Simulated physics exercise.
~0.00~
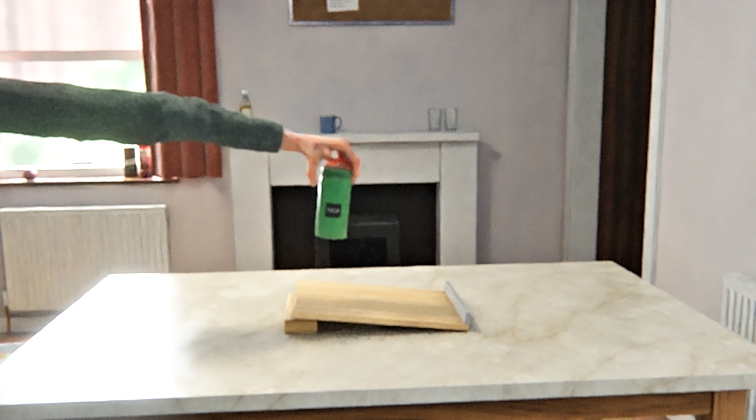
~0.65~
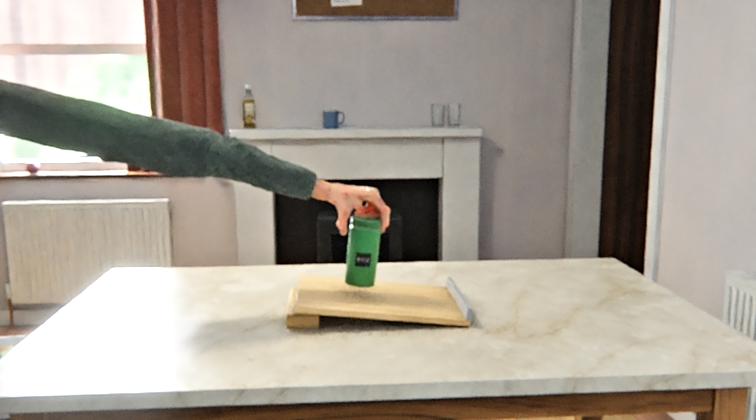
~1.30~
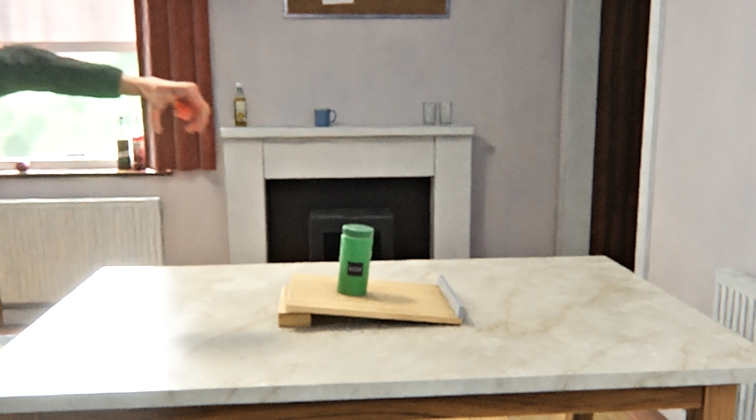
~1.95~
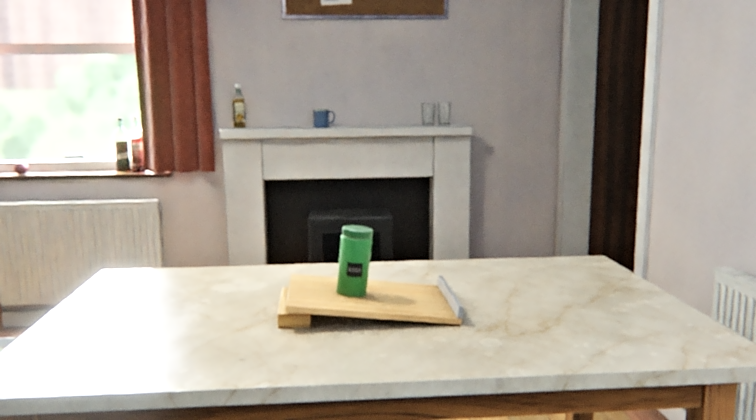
The clip opens on a pale marble-topped table with a wooden board sloping gently down to the right, in front of a white fireplace. A hand in a dark green sleeve reaches in from the left, holding an upright green jar above the board. The hand lowers the jar, moving it slightly to the right, and sets it down near the middle of the slope. It then lets go and draws back to the left, out of view. The jar stays standing on the board, leaning slightly with the slope, and neither slides nor tips.
